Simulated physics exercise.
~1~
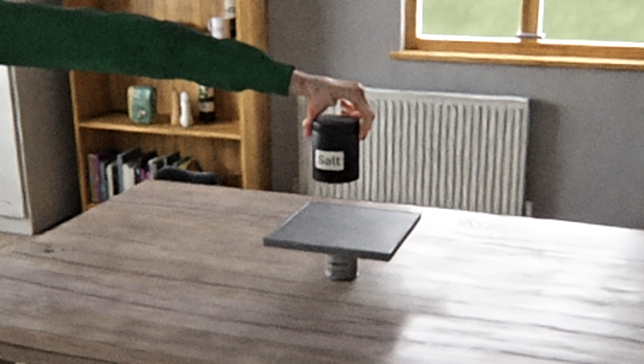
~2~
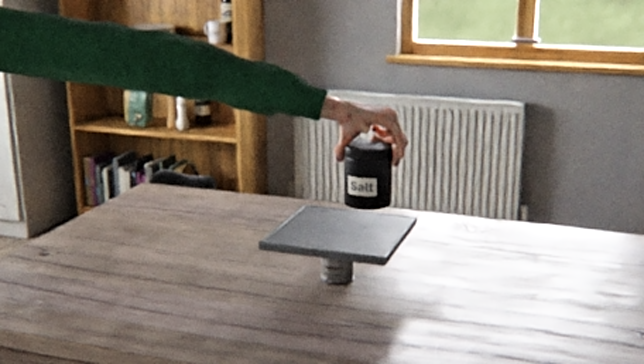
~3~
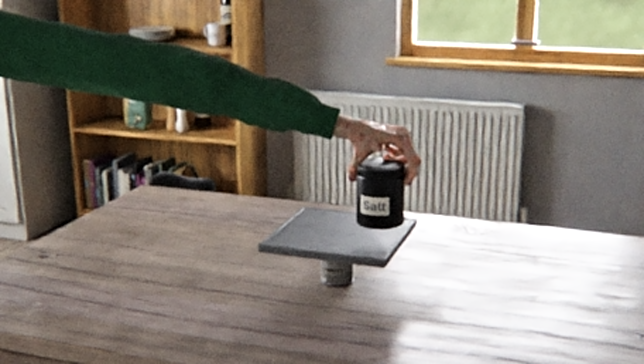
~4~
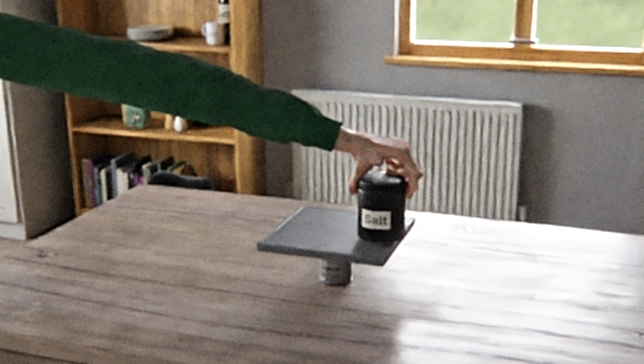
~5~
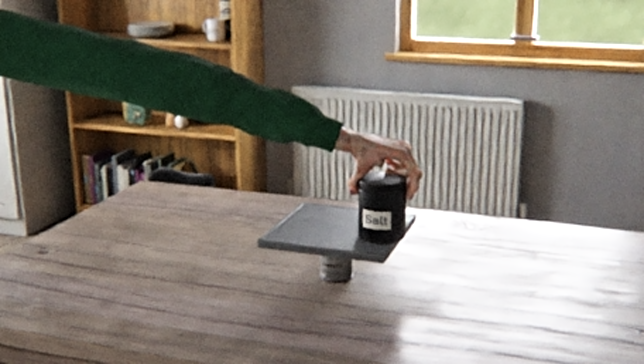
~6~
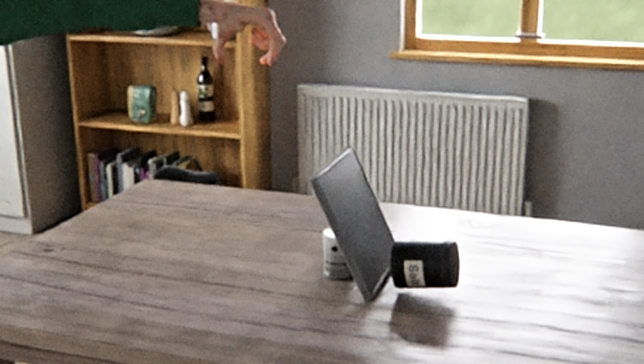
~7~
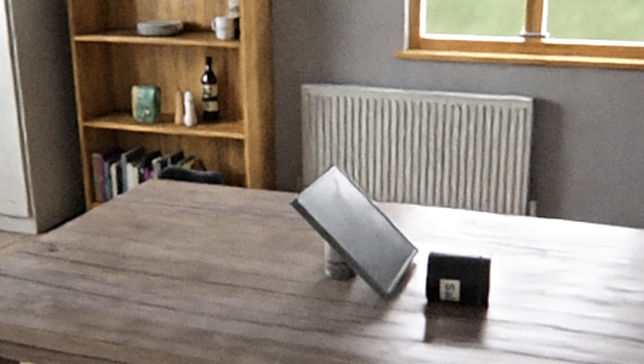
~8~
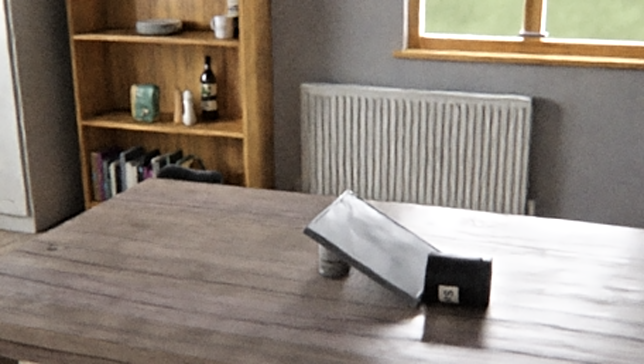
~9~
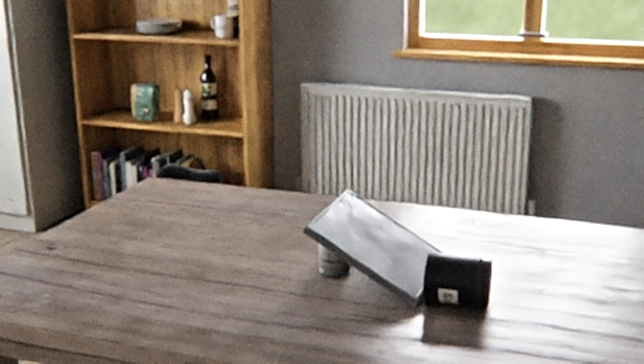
On a wooden table in a room with a bookshelf and radiator, a hand lowers a black salt jar onto the right side of a grey slab balanced on a small tin, then lets go; the slab tips, the jar falls onto its side, and the slab rests slanted against the upright tin.
